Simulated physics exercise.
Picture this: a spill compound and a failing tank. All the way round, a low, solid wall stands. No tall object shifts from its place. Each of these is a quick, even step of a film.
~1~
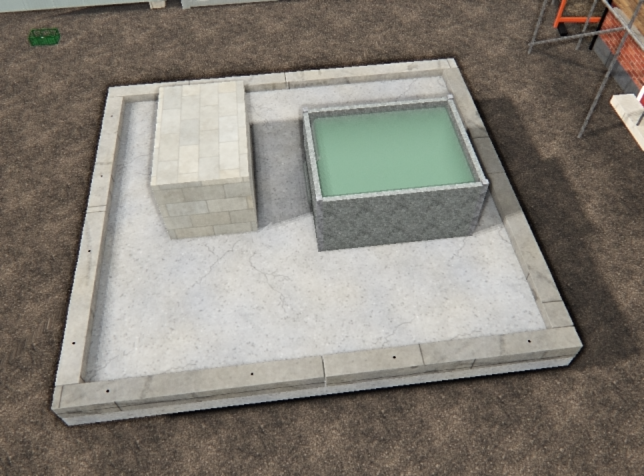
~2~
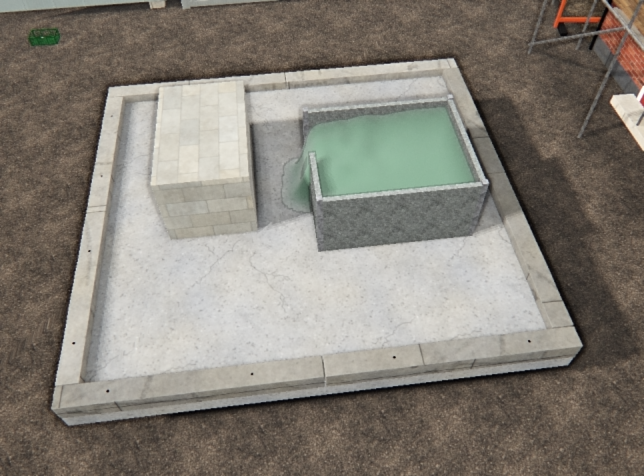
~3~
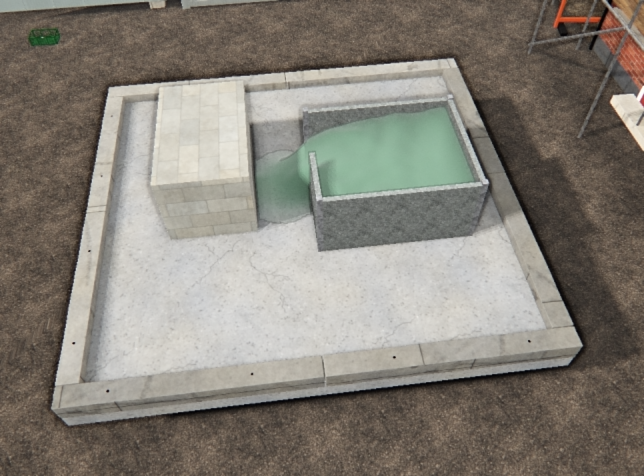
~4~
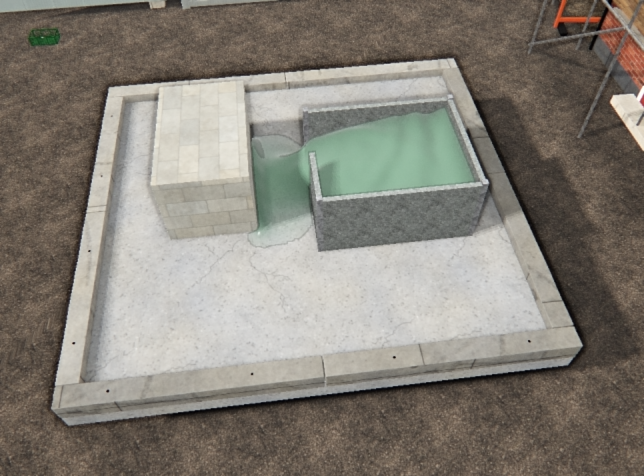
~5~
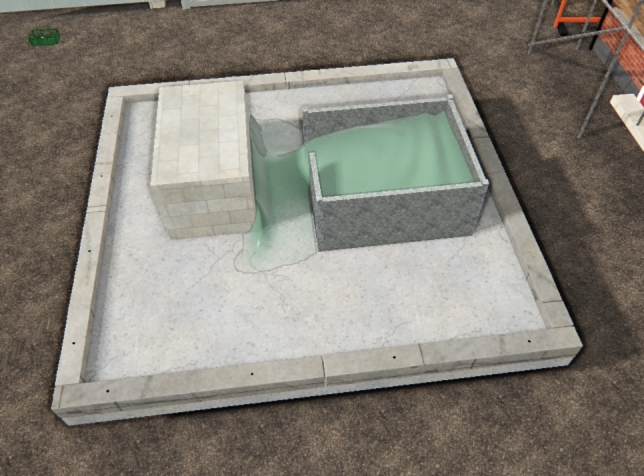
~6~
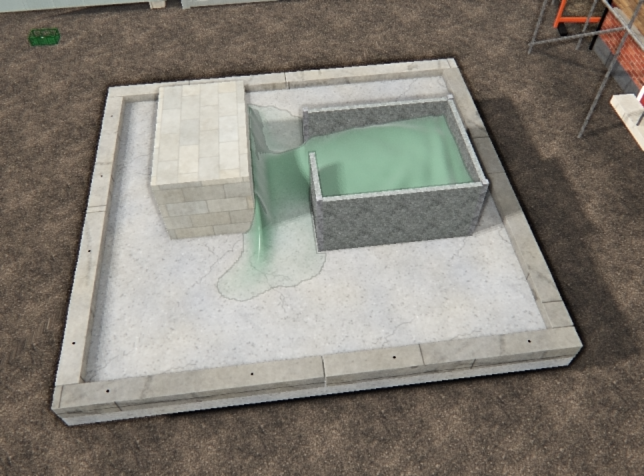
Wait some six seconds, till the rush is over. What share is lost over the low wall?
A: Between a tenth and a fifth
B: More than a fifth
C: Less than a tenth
A, between a tenth and a fifth.
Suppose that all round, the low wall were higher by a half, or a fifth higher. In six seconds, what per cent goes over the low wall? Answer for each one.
Roughly 4 per cent, then roughly 10 per cent.
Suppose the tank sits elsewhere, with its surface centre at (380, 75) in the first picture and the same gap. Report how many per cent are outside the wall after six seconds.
Around 34 %.
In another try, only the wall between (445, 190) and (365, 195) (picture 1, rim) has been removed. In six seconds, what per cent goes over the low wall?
Close to 38 percent, I'd say.
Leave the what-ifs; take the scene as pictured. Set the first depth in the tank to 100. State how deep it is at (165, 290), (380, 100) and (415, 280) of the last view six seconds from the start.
Approx. values, in order: 6 %, 4 %, 10 %.
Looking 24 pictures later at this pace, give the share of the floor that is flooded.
Close to 90 percent, by my reckoning.
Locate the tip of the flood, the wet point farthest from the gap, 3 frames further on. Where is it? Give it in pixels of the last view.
Somewhere around (195, 374).
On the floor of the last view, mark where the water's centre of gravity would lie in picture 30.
It is near (328, 206).
A moment on, water covers 20 % of the floor; the low wall has let 0 % over.
Next, water covers 35 % of the floor; the low wall has let 0 % over.
Then, water covers 55 % of the floor; the low wall has let 10 % over.
Later, water covers 75 % of the floor; the low wall has let 16 % over.
In the end, water covers 80 % of the floor; the low wall has let 17 % over.
